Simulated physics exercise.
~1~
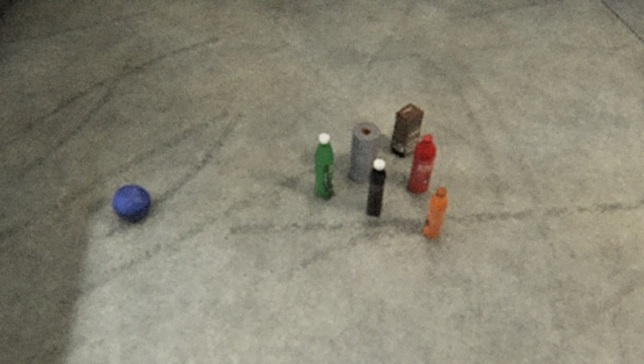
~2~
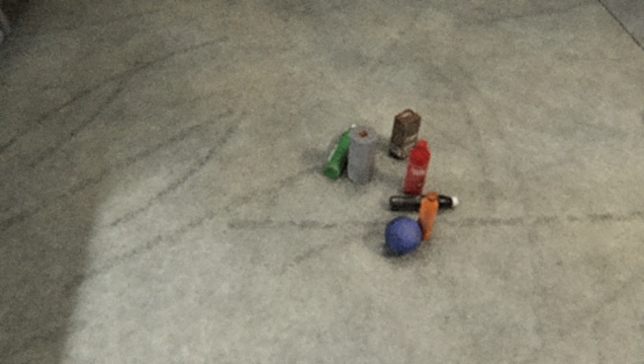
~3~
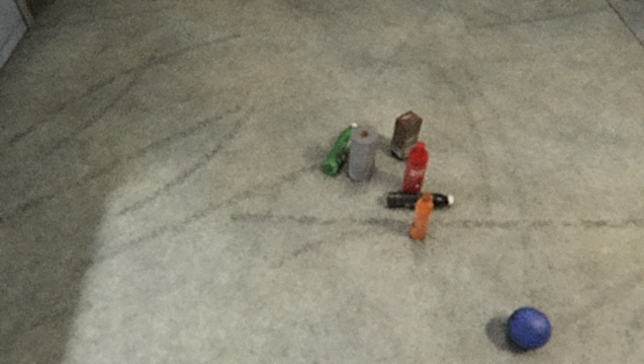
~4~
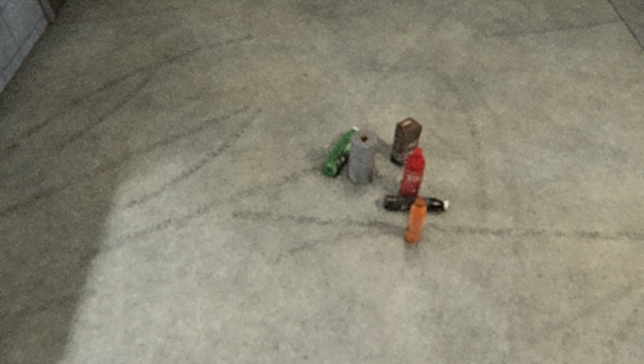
On a concrete floor, a blue ball rolls right, toppling the green and black bottles.
